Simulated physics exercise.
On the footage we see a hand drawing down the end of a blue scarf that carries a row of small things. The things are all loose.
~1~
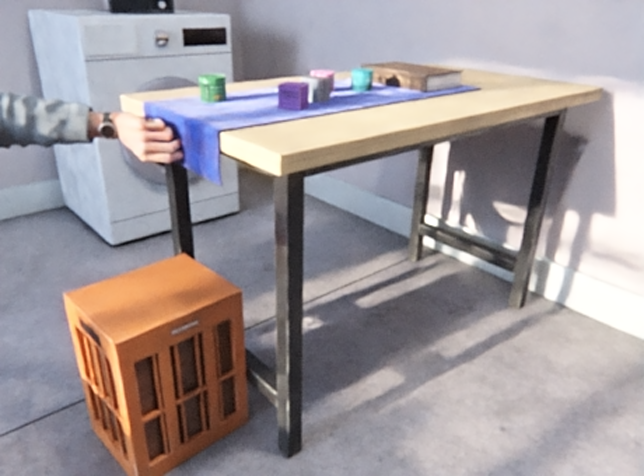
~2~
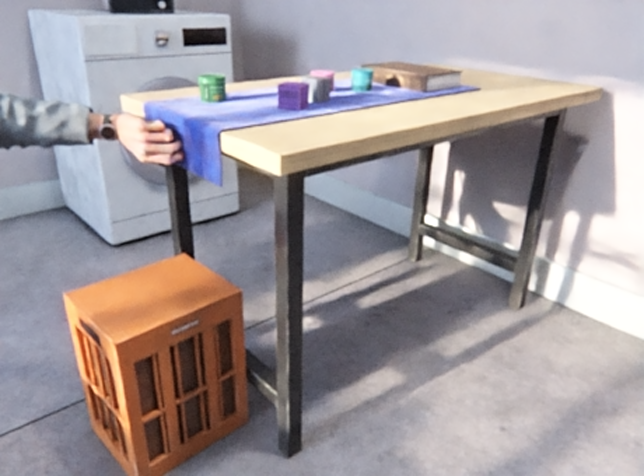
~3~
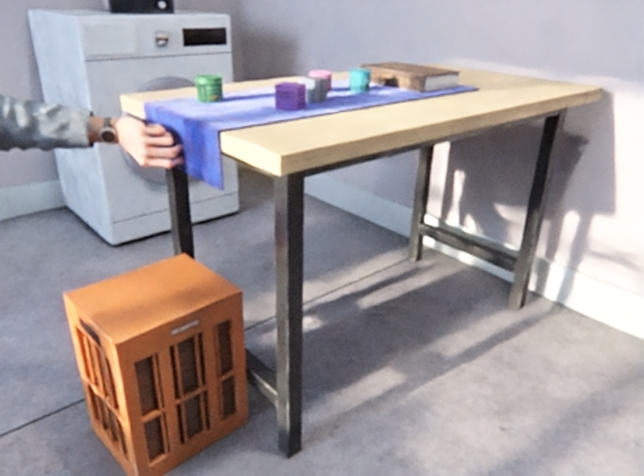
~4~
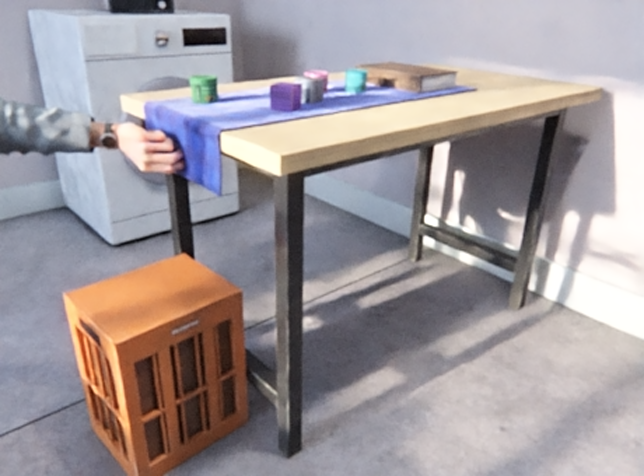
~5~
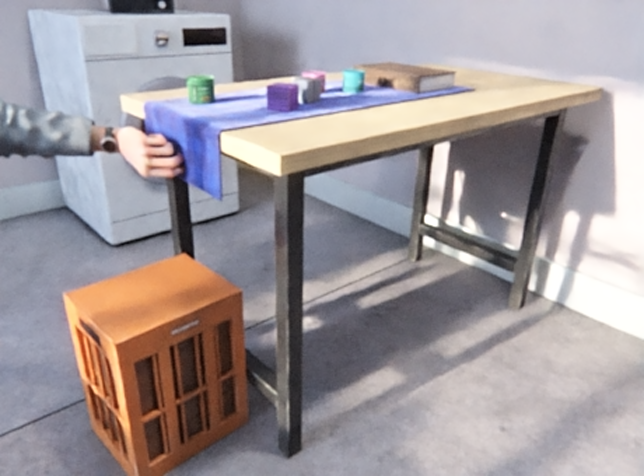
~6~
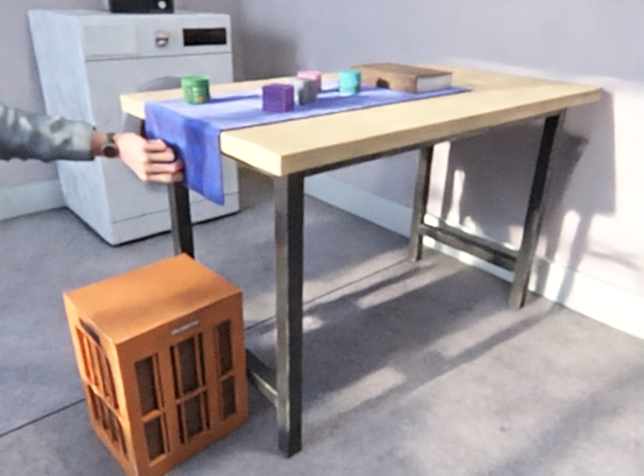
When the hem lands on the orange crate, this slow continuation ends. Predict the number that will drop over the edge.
My prediction: Two will come off.
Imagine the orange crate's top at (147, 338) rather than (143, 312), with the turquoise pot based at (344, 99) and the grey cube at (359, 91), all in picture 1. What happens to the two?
Result: Turquoise pot still there, grey cube still there.
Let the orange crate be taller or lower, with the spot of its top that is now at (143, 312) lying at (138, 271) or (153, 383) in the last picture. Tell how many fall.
Totals 1, 4.
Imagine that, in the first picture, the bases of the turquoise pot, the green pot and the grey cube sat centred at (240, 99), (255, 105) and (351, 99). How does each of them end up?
Result - turquoise pot lost; green pot lost; grey cube retained.
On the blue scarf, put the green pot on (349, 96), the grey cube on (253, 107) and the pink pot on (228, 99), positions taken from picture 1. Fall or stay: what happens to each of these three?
Final state: The green pot is still in place, the grey cube is no longer up, the pink pot is no longer up.
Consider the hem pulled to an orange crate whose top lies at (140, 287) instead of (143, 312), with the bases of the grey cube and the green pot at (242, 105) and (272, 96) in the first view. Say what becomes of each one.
Result: Grey cube gone, green pot still there.
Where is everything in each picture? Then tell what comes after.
The first picture shows hem (223, 185); green pot (212, 76); purple cube (294, 83); grey cube (316, 77); pink pot (323, 72); turquoise pot (363, 70); top of the crate (143, 312).
The second picture shows hem (223, 186); green pot (212, 76).
The third picture shows hem (224, 190); purple cube (291, 84).
The fourth picture shows hem (221, 196); grey cube (309, 78); top of the crate (143, 312).
The fifth picture shows hem (222, 201); pink pot (314, 73).
The sixth picture shows hem (224, 206); green pot (195, 78); purple cube (278, 85); grey cube (302, 79); pink pot (310, 73); turquoise pot (350, 71).
Soon after, hem near (185, 220); all still up.
After that, hem near (187, 258); green pot gone.
In the end, hem on the crate; green pot and purple cube gone. The count of fallen things is two.
